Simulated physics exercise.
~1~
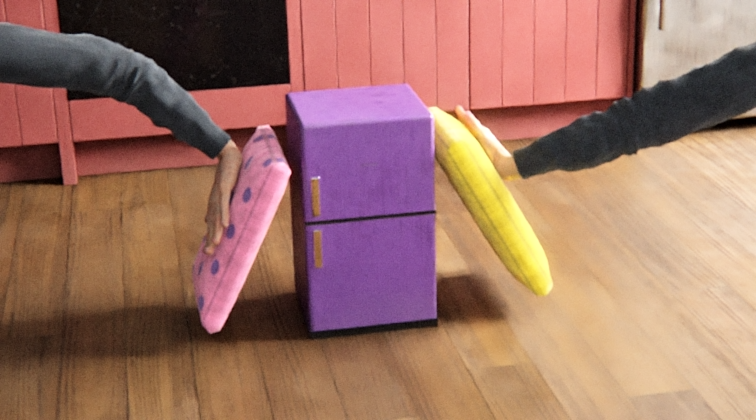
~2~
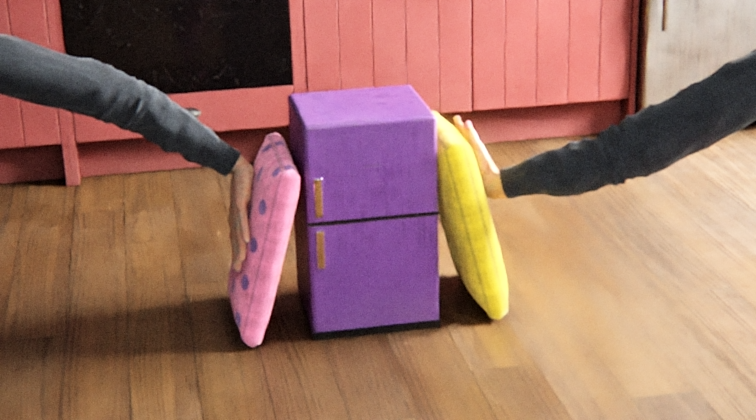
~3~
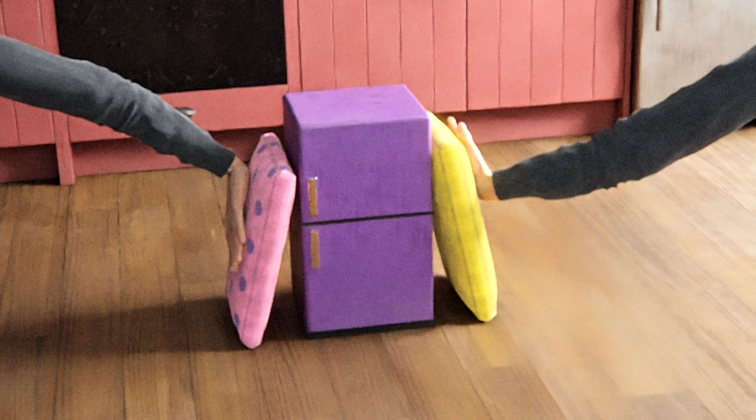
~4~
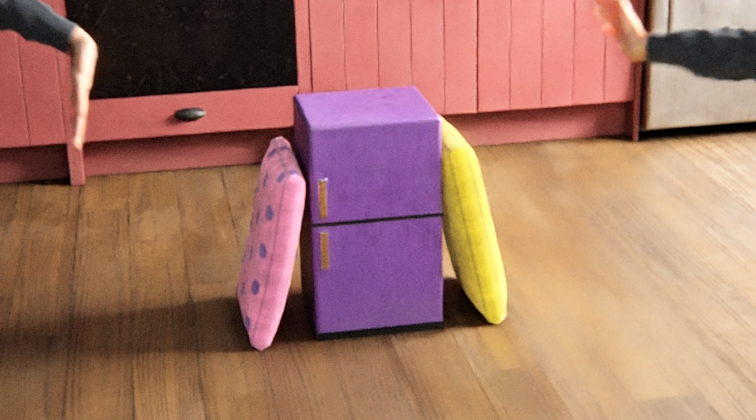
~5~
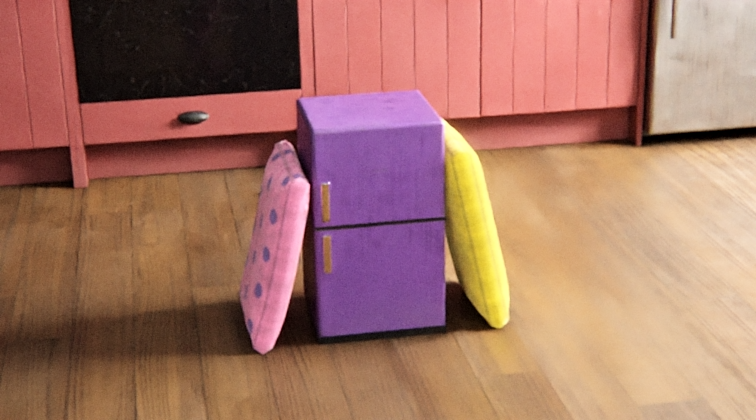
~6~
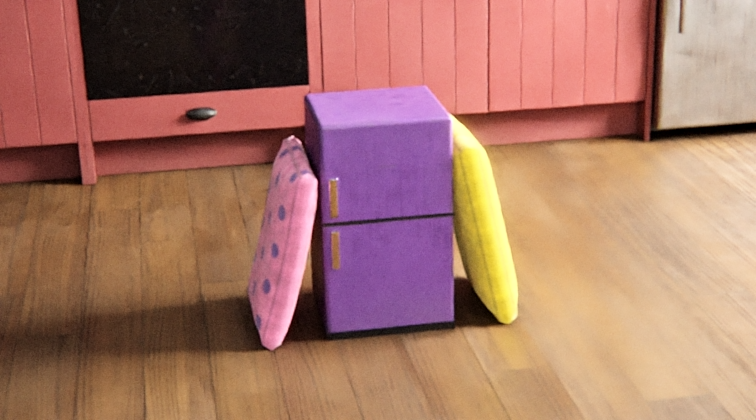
Two hands propping a pink spotted pillow and a yellow pillow against a purple toy fridge, then withdrawing, leaving both pillows leaning.
